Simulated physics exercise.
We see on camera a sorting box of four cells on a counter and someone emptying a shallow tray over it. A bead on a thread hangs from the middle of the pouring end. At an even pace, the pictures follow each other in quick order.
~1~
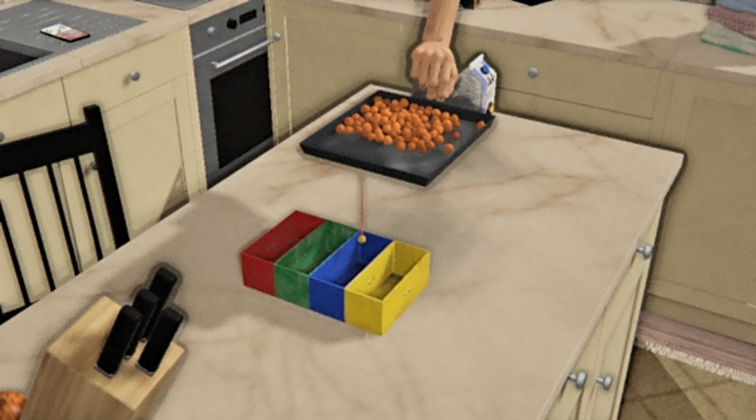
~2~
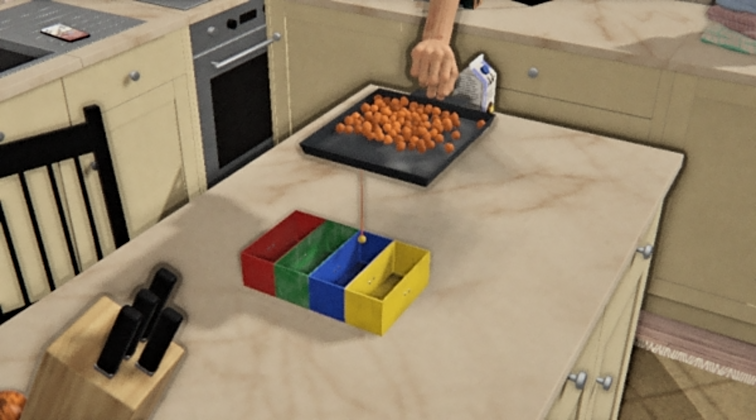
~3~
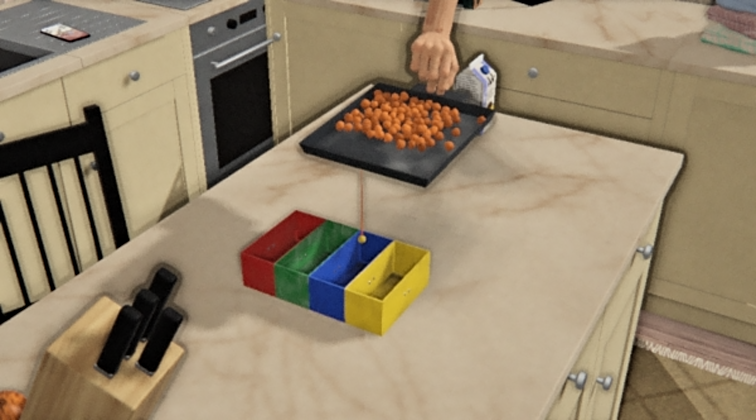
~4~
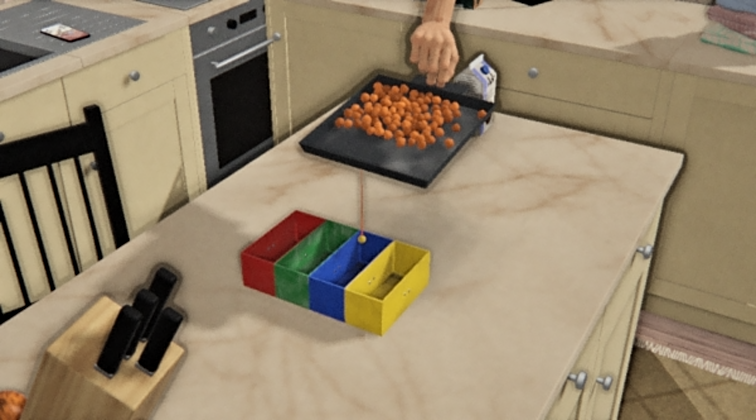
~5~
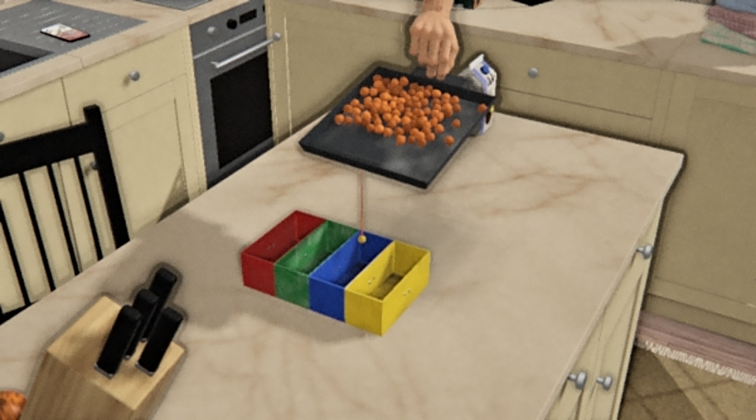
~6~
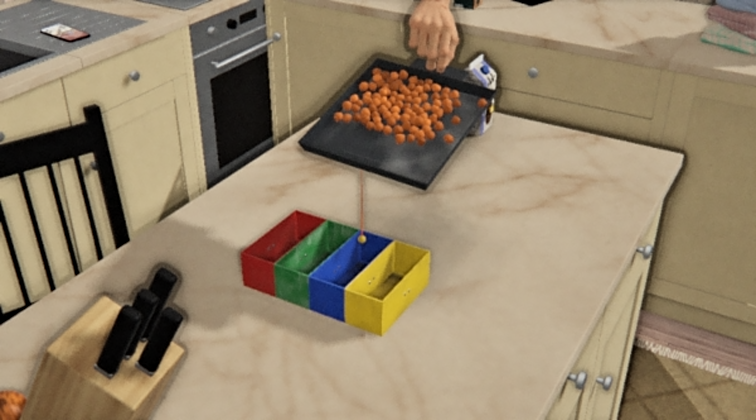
We see a hand holding a dark tray of small orange-brown pieces above a four-cell box in red, green, blue and yellow; the hand slowly raises the far end, tilting the tray slightly toward its near right corner.
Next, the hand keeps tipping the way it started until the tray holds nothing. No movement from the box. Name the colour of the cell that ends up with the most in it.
Yellow.
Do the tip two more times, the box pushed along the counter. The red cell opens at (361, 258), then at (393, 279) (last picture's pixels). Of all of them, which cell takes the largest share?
Run one gives the green cell; run two gives the red cell.
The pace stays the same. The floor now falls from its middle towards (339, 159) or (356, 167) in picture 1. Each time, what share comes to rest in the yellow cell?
Case one 0 %; case two 20 %.
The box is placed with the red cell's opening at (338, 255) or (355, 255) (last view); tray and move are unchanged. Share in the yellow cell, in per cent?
Around 10 and around 0 per cent, in that order.
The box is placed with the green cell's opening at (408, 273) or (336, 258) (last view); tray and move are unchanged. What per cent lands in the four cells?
Well, you'd get about 80 per cent and then about 100 per cent.
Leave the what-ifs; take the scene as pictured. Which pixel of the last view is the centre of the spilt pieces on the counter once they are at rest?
Look around pixel (423, 335).
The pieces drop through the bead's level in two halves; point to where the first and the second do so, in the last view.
(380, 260), then (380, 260).
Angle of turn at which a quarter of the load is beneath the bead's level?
Tilt: Around 85 degrees.
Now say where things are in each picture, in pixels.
Corners of the pouring end (304, 143) and (426, 175), level; middle of the load (407, 125), coated peanuts; bead on its thread (362, 239); red cell (258, 272); green cell (292, 284); blue cell (327, 296); yellow cell (364, 309), in the first picture.
Corners of the pouring end (304, 143) and (426, 176), level; middle of the load (407, 124), in the second picture.
Corners of the pouring end (304, 142) and (426, 176), tipped barely, lowest at the right corner; middle of the load (407, 120), in the third picture.
Corners of the pouring end (304, 142) and (426, 178), tipped a little, lowest at the right corner; middle of the load (407, 115), in the fourth picture.
Corners of the pouring end (303, 141) and (426, 179), tipped a little, lowest at the right corner; middle of the load (407, 111), in the fifth picture.
Corners of the pouring end (303, 141) and (425, 181), tipped a little, lowest at the right corner; middle of the load (407, 107), just a few on the move; red cell (258, 272); green cell (292, 284); blue cell (327, 296); yellow cell (364, 309), in the sixth picture.
Just after the last frame, tray tipped steeply; the larger part on the tray; just a few in the blue cell; just a few in the yellow cell; just a few in the green cell; about a tenth falling or outside the box.
A moment on, tray tipped right over; roughly a quarter on the tray; roughly a quarter in the yellow cell; roughly a quarter in the blue cell; just a few in the green cell; roughly a third falling or outside the box.
Further on, tray tipped past a quarter turn; roughly half in the yellow cell; roughly a quarter in the blue cell; about a tenth in the green cell; roughly a quarter falling or outside the box.
When it is over, tray tipped past a quarter turn; roughly half in the yellow cell; roughly a quarter in the blue cell; about a tenth in the green cell; not one in the red cell; roughly a quarter outside the box.
